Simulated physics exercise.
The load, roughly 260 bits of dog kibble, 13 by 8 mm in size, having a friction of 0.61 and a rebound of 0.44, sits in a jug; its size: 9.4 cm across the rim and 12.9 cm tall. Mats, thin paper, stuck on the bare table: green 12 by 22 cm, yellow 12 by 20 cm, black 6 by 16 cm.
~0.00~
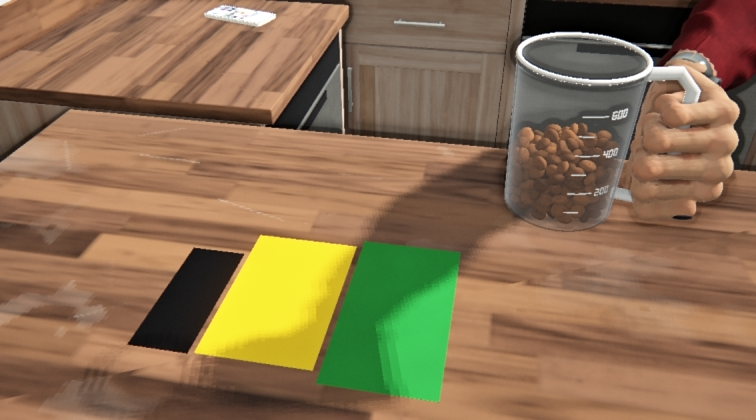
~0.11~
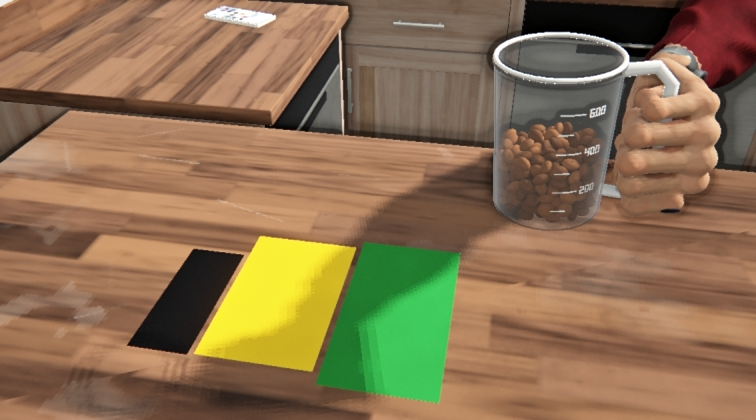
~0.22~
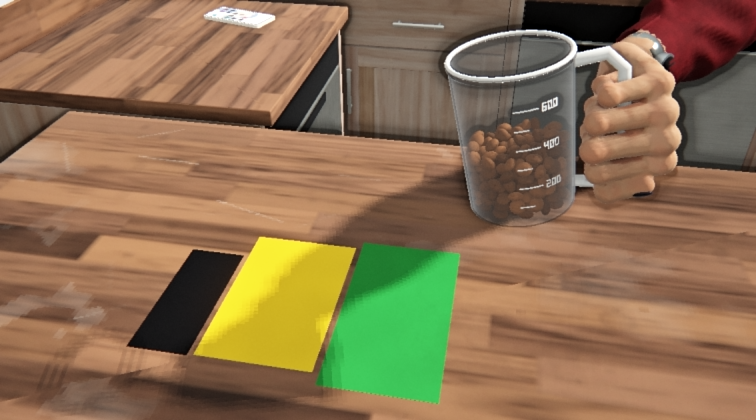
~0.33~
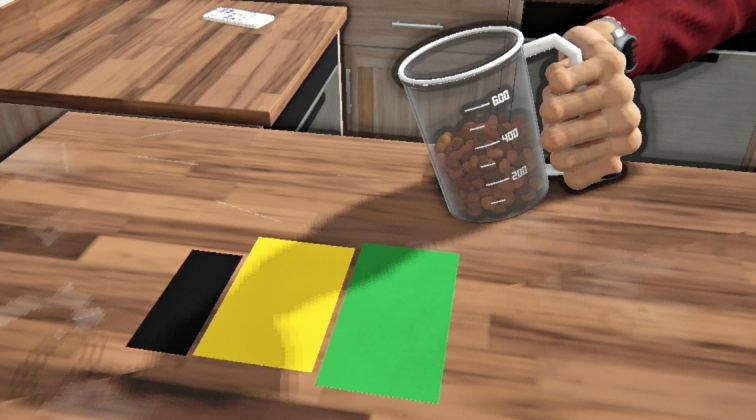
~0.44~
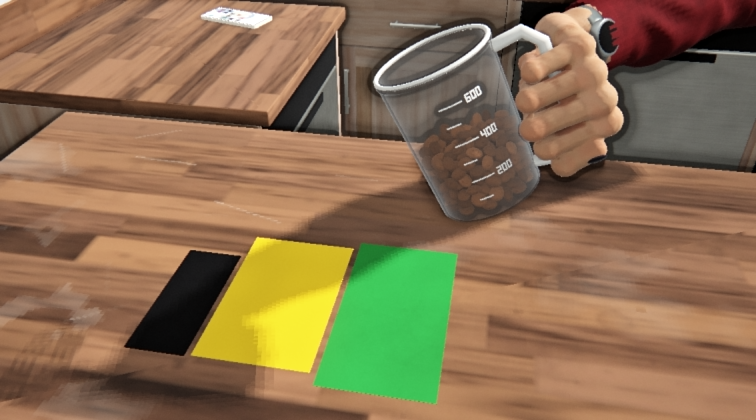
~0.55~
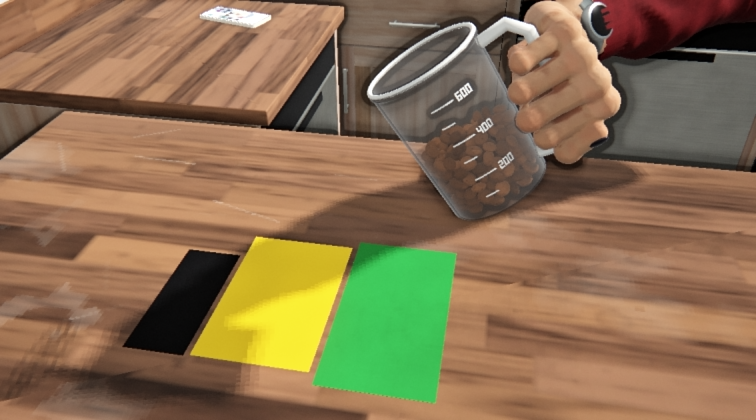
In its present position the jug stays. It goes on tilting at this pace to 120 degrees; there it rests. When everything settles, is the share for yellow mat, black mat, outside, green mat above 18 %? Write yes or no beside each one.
Yellow mat yes, black mat no, outside no, green mat yes.
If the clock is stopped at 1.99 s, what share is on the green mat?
25 per cent.
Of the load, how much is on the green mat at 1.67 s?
Near 0 per cent so far.
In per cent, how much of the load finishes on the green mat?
Share: Near 50 %.
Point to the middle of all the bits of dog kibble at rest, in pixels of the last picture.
Roughly at (334, 315).
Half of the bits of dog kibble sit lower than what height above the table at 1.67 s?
It's around 22 centimetres.
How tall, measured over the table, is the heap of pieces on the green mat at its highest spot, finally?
About 2.5 cm.
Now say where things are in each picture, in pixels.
The first frame shows jug at (574, 107); tilt 0 degrees; moved 0.0 cm; lip at (519, 53); top of the load at (567, 133); green mat at (397, 311); yellow mat at (283, 295); black mat at (191, 296).
The second frame shows jug at (555, 107); tilt 3 degrees; moved 1.3 cm; lip at (496, 56); top of the load at (589, 133).
The third frame shows jug at (514, 104); tilt 11 degrees; moved 4.1 cm; low side left; lip at (448, 62); top of the load at (522, 130).
The fourth frame shows jug at (472, 100); tilt 19 degrees; moved 7.0 cm; low side left; lip at (402, 69); top of the load at (491, 126).
The fifth frame shows jug at (449, 97); tilt 26 degrees; moved 8.3 cm; low side left; lip at (377, 78); top of the load at (510, 122).
The sixth frame shows jug at (442, 96); tilt 34 degrees; moved 8.3 cm; low side left; lip at (371, 88); top of the load at (477, 117); green mat at (393, 312); yellow mat at (279, 296); black mat at (186, 297). It turns about 70 degrees a second.
Then, at 0.98 s, tilt 64 degrees; jug 100 %; middle of all pieces on or above the table near (495, 148).
After 1.34 s, tilt 89 degrees; jug 100 %; middle of all pieces on or above the table near (495, 141).
Then, at 1.67 s, tilt 112 degrees; jug 100 %; middle of all pieces on or above the table near (485, 139).
Then, at 1.99 s, tilt 120 degrees; green mat 25 %, yellow mat 5 %, jug 50 %, in the air 15 %; middle of all pieces on or above the table near (403, 219).
At rest (3.1 s), green mat 50 %, yellow mat 40 %, black mat 0 %, outside 10 %, jug 0 %.
